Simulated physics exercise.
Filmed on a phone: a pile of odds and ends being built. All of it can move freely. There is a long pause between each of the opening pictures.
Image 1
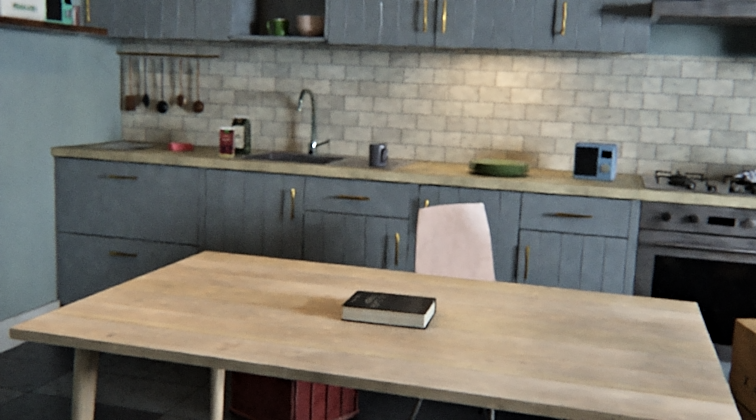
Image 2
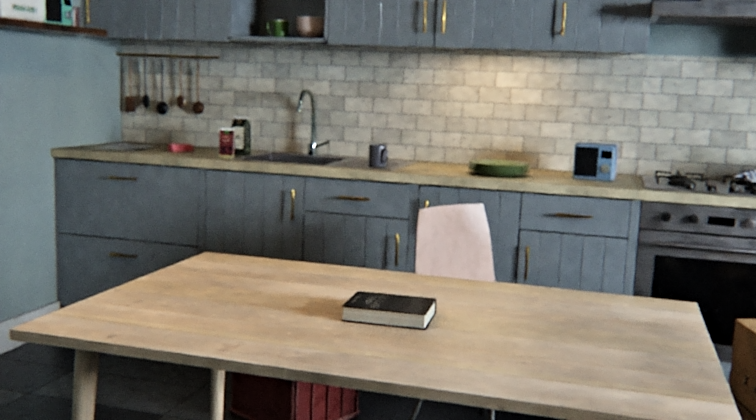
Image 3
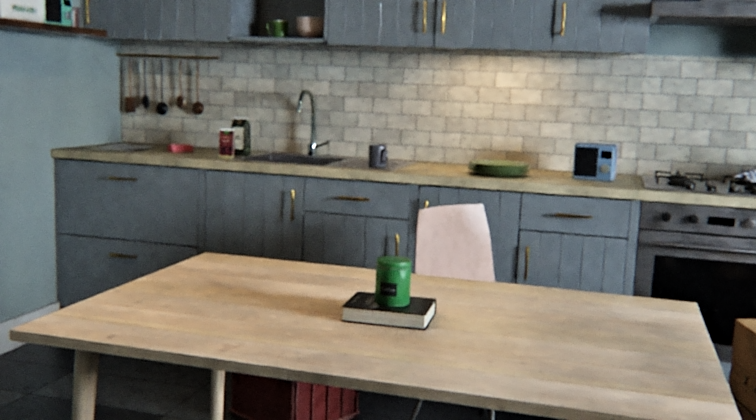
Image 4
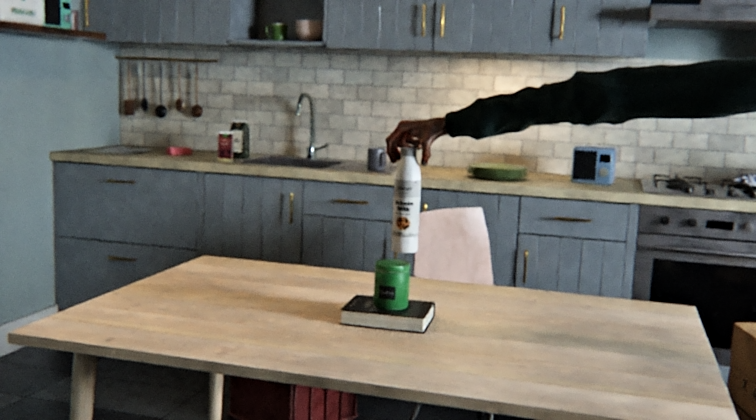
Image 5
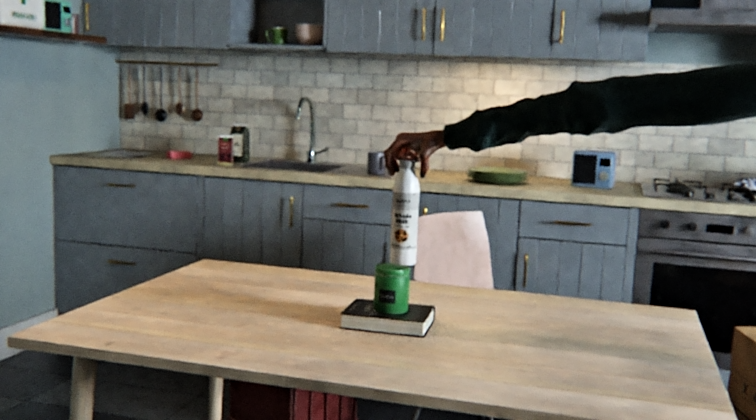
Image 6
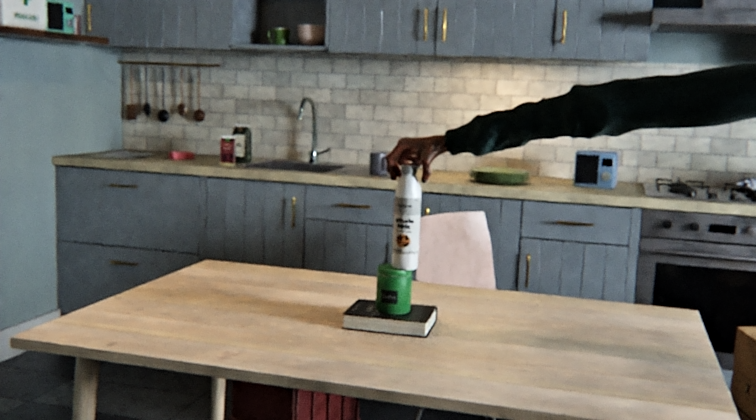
A hand lowers a white bottle onto a green jar sitting on a black book.
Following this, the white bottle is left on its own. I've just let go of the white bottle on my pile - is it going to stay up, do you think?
Yes, it will stay up.
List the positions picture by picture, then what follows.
In the first picture, the last thing is not in view yet; black book (390, 309).
In the second picture, the last thing is not in view yet; black book (390, 309).
In the third picture, the last thing is not in view yet; black book (390, 310).
The fourth picture shows still above its spot; white bottle (407, 200); black book (389, 313).
The fifth picture shows still above its spot; white bottle (405, 212); black book (389, 317).
The sixth picture shows in place under the hand; white bottle (407, 217); black book (391, 317).
Then, 0.20 s later than the last frame, all is still.
Then, 0.50 s later than the last frame, white bottle resting near (407, 217).
When it is over, all 3 as before. End places, in pixels of the last picture, white bottle near (407, 217). The pile keeps its balance.
